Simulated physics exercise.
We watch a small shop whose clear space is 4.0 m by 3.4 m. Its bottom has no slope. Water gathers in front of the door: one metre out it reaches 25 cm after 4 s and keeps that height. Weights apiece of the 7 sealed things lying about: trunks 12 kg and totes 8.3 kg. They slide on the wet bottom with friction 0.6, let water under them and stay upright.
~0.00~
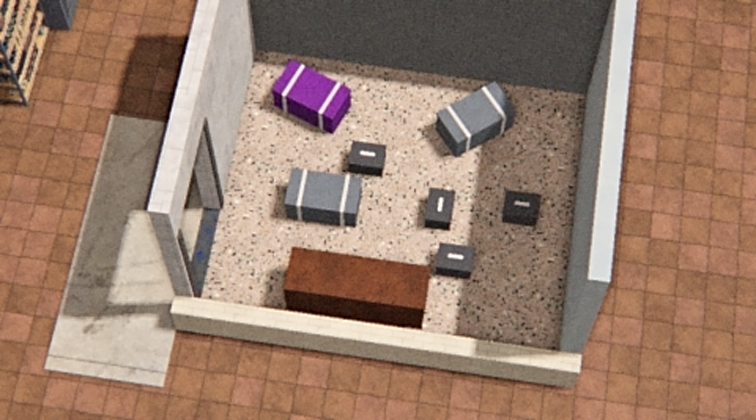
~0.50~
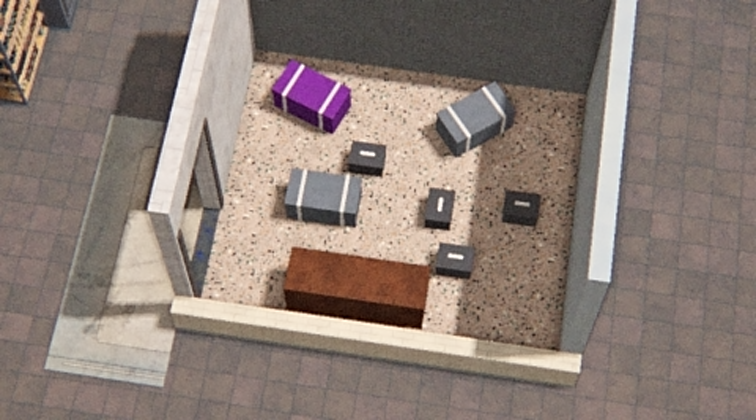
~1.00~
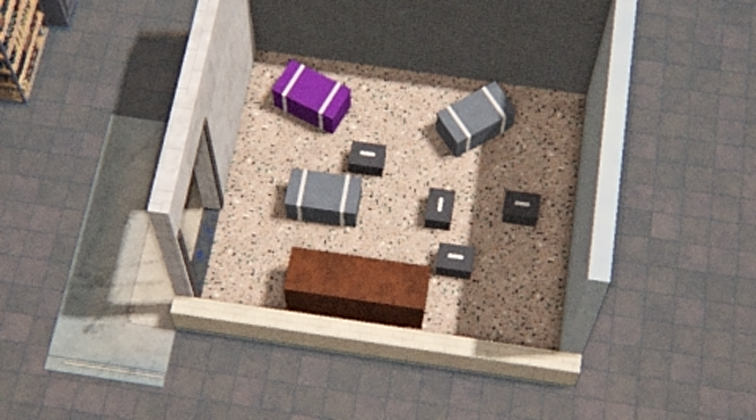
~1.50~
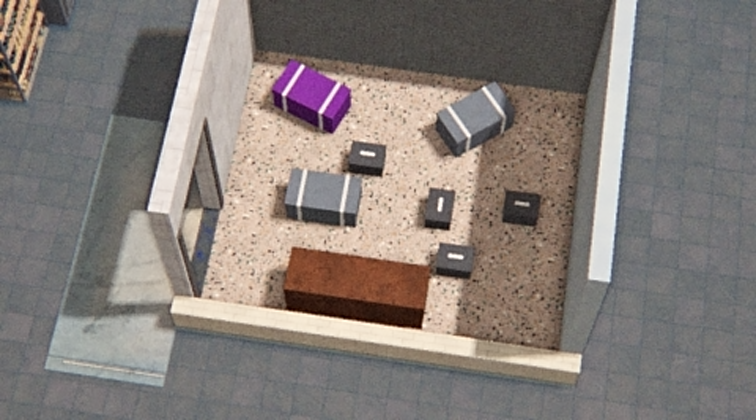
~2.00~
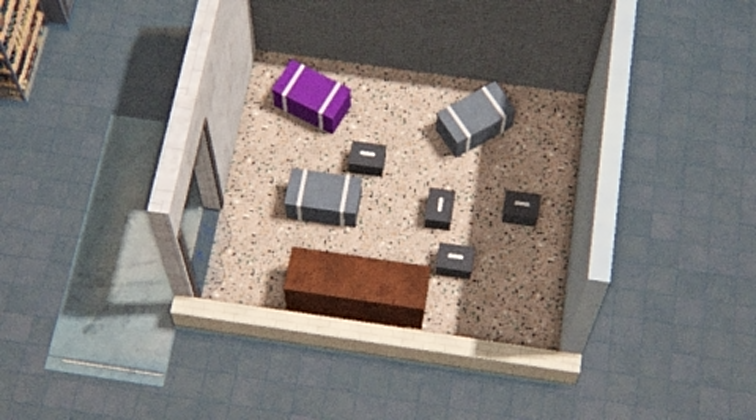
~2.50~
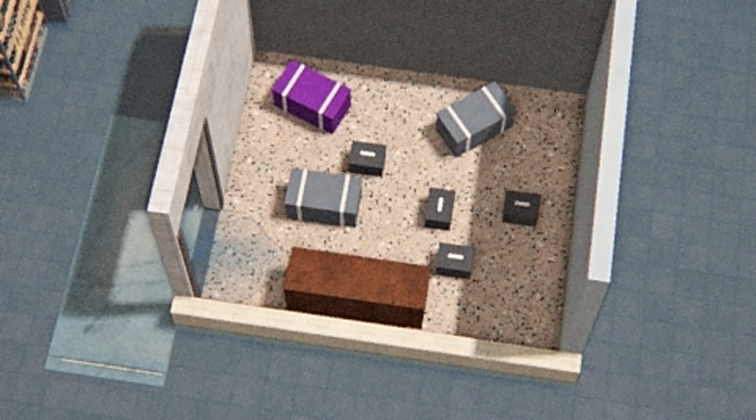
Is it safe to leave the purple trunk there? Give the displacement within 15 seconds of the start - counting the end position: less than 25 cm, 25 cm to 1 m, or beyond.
Purple trunk is nudged along.
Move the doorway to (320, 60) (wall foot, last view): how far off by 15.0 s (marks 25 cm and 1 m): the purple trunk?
Then the purple trunk gets carried off.
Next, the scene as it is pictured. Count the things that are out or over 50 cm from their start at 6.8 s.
I count 3.
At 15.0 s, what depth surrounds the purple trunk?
About 12 cm.
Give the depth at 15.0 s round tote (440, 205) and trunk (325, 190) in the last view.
About 18 and 20 cm.
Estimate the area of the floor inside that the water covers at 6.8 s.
Some 12 m2.
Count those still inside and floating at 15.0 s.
I count 7.
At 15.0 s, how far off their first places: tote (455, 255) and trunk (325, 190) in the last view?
In that order: 80 cm, 120 cm.
After 3.5 s the purple trunk is near (312, 89), 0.0 m from its start, aground; 0 afloat.
After 6.8 s the purple trunk is near (309, 62), 0.3 m from its start, aground; 2 afloat.
After 11.0 s the purple trunk is near (278, 145), 0.8 m from its start, afloat; 7 afloat.
After 15.0 s the purple trunk is near (287, 133), 0.7 m from its start, afloat; 7 afloat.
